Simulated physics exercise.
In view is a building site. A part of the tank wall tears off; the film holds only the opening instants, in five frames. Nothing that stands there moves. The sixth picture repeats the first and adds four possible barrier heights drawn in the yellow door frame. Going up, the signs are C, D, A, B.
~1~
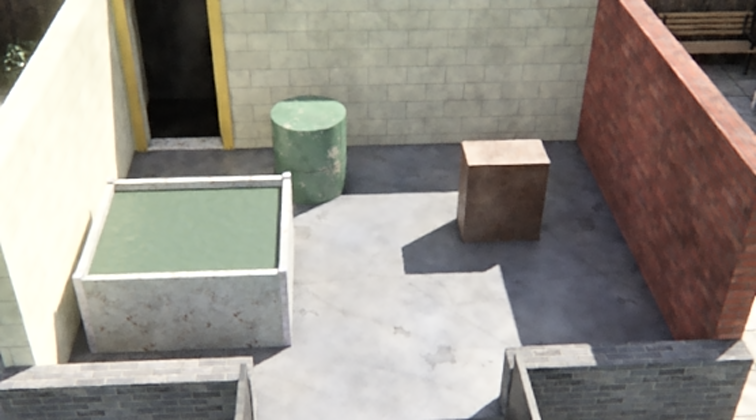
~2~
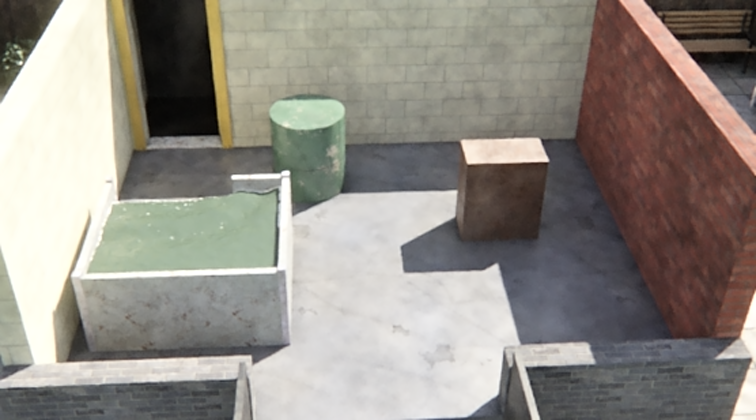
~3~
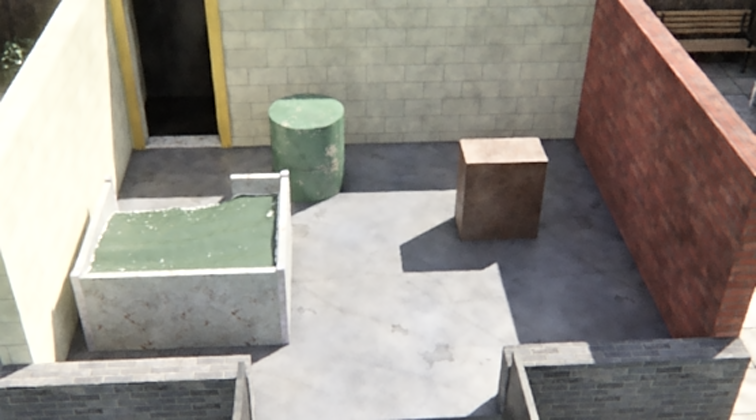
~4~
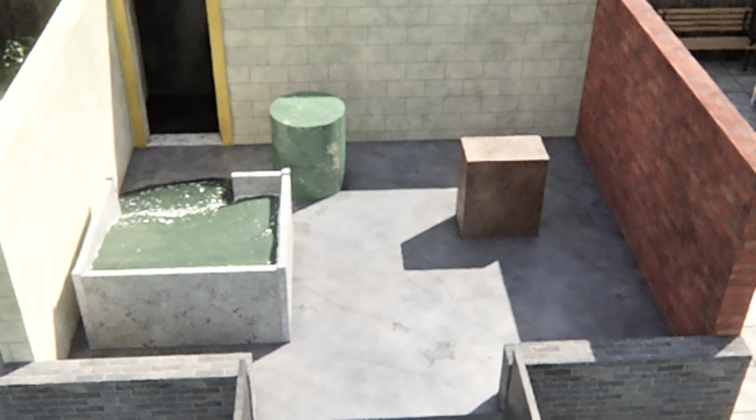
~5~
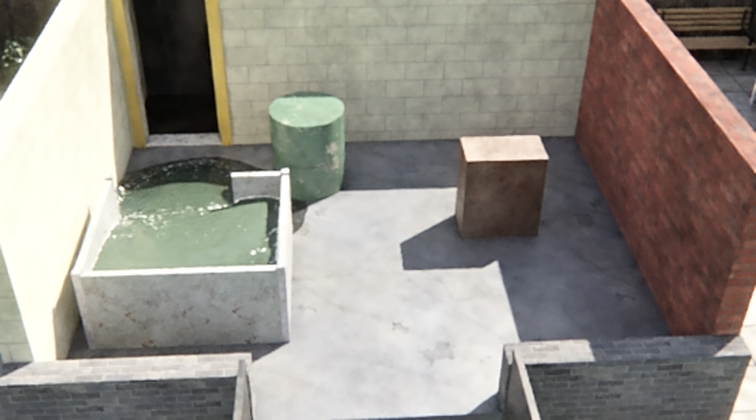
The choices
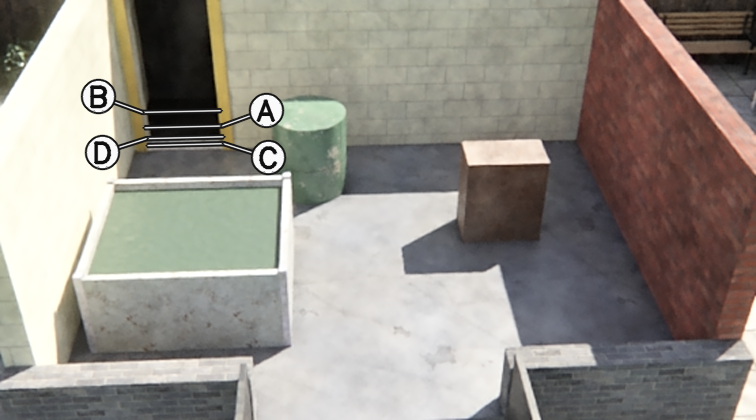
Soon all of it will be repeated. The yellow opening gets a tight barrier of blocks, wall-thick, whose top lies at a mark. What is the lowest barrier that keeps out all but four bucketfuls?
Height B just does it.
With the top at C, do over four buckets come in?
Yes.
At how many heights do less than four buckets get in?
One of them.
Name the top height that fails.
Here it is height A.
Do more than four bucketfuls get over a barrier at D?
Yes, it does.
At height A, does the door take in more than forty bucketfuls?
No.
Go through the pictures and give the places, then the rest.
In the first frame, water in the tank at rest, its middle at (192, 231); foot of the yellow doorway at (186, 149); open gate at (380, 347).
In the second frame, water covers 2 % of the ground, its front hidden from here.
In the third frame, water covers 5 % of the ground, its front hidden from here.
In the fourth frame, water covers 9 % of the ground, its front hidden from here.
In the fifth frame, 14 % of the ground under water, visible out to (223, 161).
In white, A at (183, 126); B at (181, 111); C at (185, 144); D at (185, 137); from the bottom up C, D, A, B.
For height A, about 13 bucketfuls get in.
For height B, a bucket or two gets in.
For height C, dozens of bucketfuls pour in.
For height D, dozens of bucketfuls pour in.
